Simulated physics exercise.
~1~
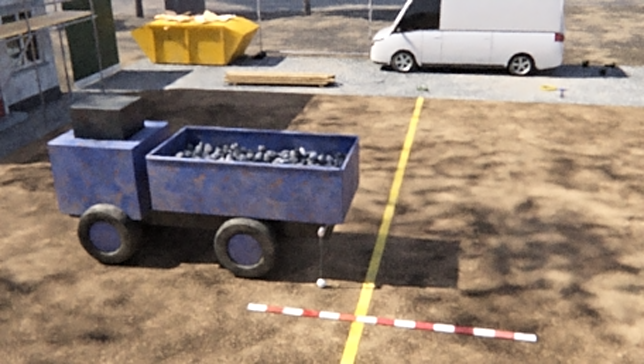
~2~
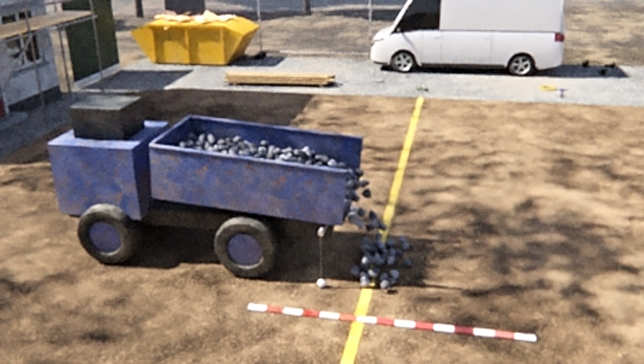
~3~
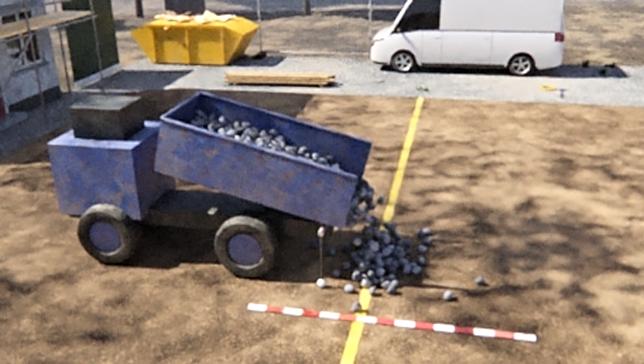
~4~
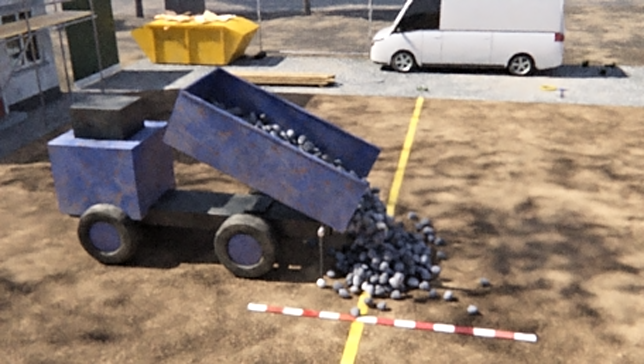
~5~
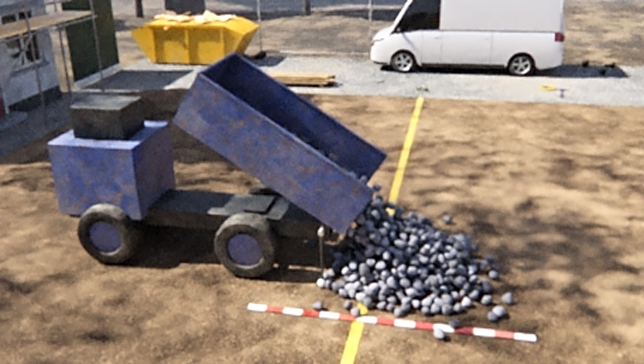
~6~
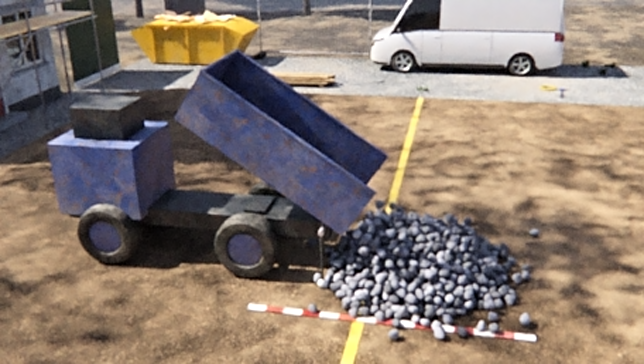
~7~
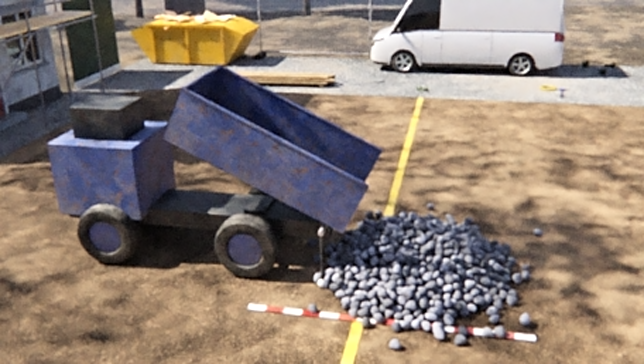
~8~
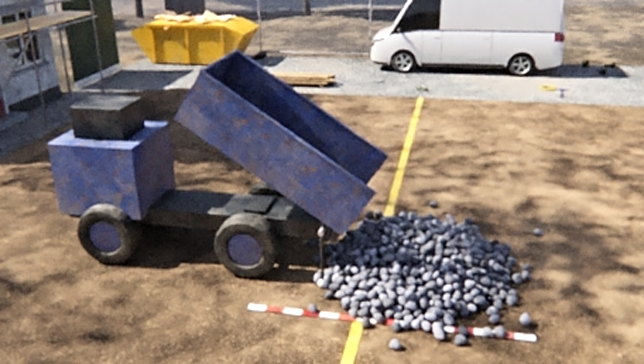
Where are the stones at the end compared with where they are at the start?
At the start the stones are loaded in the level bed of the blue truck, to the left of the yellow line. At the end they lie in a broad heap on the ground behind the truck, mostly to the right of the line.
